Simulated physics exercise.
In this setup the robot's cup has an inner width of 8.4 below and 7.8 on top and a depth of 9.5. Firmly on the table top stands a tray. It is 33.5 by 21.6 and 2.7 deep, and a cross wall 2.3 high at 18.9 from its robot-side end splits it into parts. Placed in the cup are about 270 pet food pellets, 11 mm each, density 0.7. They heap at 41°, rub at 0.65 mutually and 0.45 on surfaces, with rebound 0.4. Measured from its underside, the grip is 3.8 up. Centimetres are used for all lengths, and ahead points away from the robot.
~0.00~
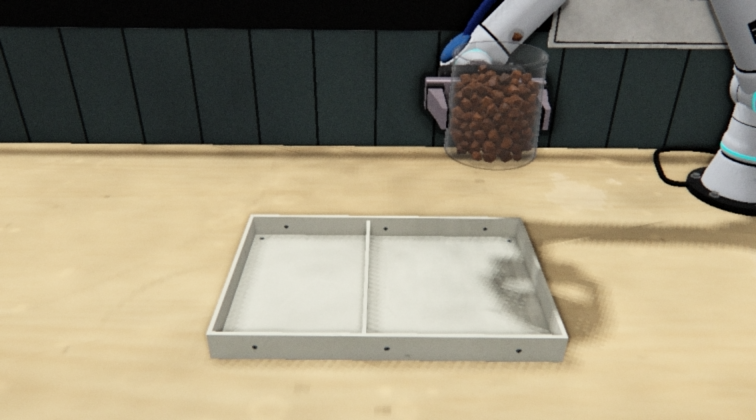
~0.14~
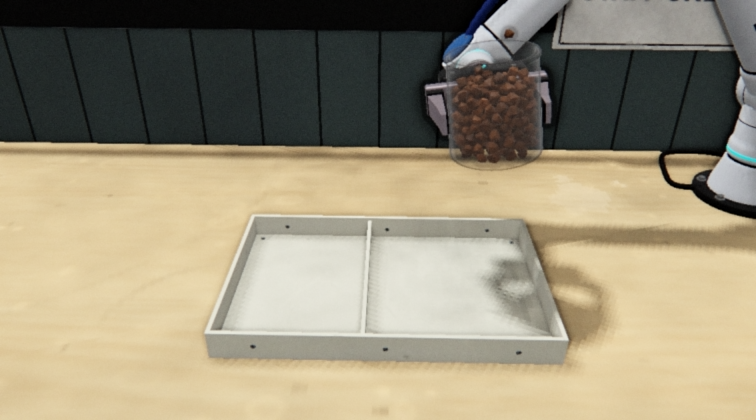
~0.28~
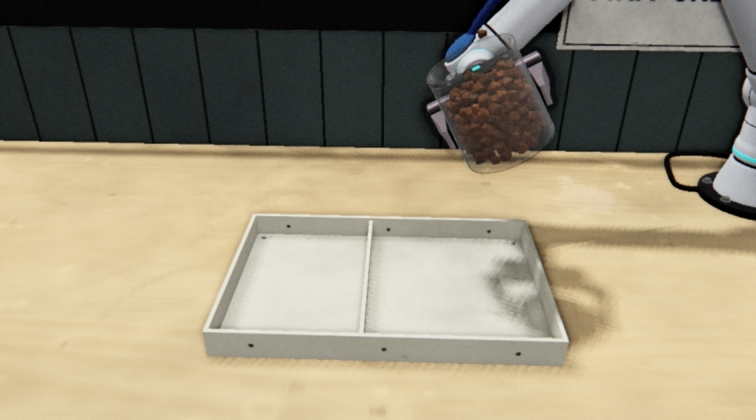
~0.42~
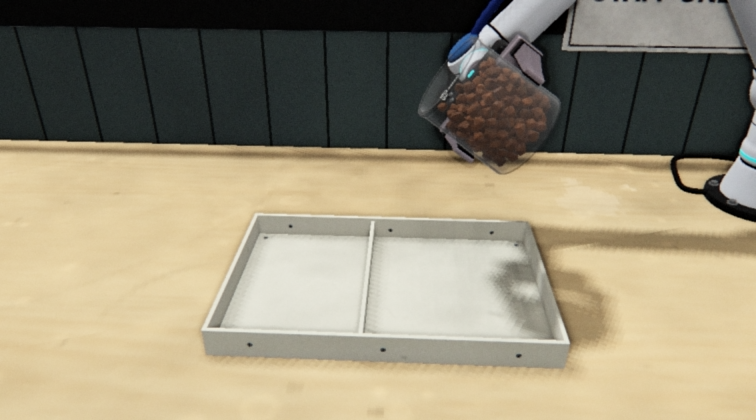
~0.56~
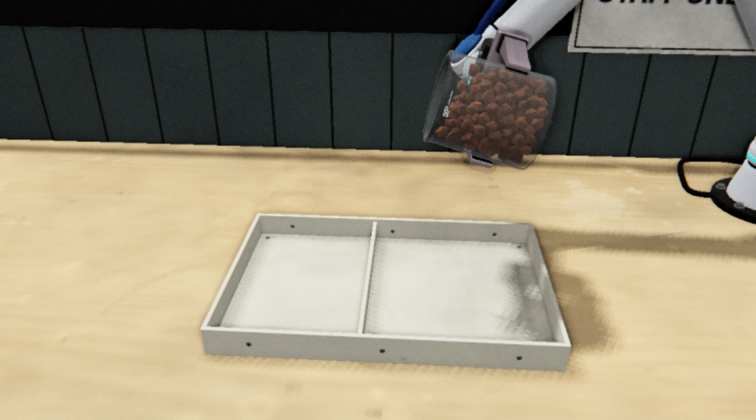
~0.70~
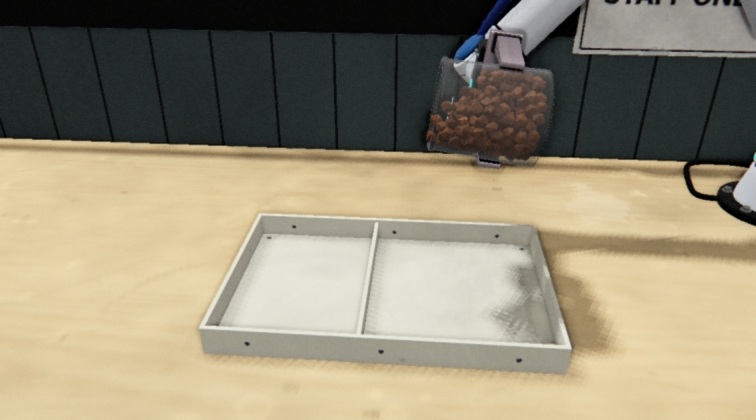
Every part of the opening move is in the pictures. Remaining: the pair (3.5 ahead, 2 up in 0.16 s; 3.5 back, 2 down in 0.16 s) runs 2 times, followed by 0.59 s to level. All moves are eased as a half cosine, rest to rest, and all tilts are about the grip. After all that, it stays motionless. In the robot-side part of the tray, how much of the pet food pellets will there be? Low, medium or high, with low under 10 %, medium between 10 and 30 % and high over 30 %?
Medium.
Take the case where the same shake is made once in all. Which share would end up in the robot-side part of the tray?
Then about 10 per cent.
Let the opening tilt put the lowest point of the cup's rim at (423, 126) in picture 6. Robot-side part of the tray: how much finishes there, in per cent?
About 5 %.
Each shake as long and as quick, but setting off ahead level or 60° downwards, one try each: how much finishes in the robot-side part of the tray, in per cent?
I'd say close to 15 percent for the first and close to 5 percent for the second.
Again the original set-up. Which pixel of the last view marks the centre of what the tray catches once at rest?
I'd put it at roughly (378, 287).
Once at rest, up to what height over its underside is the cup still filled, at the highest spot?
I'd put it at close to 8.0 centimetres.
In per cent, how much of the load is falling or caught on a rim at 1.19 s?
2 %.
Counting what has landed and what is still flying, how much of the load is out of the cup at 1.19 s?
By then near 20 % is out.
After 1.19 s, tilted 83° forward, highest piece 25 above the table; 219 in the cup, 28 in the robot-side part, 13 in the far-side part, 6 in flight or on a rim.
After 1.68 s, tilted 31° forward, highest piece 25 above the table; 179 in the cup, 51 in the robot-side part, 36 in the far-side part.
After 2.13 s, level, highest piece 25 above the table; 179 in the cup, 51 in the robot-side part, 36 in the far-side part.
After 3.18 s, level, highest piece 25 above the table; 179 in the cup, 51 in the robot-side part, 36 in the far-side part.
In the end, 179 in the cup, 51 in the robot-side part, 36 in the far-side part. That is 19 % in the robot-side part of the tray.
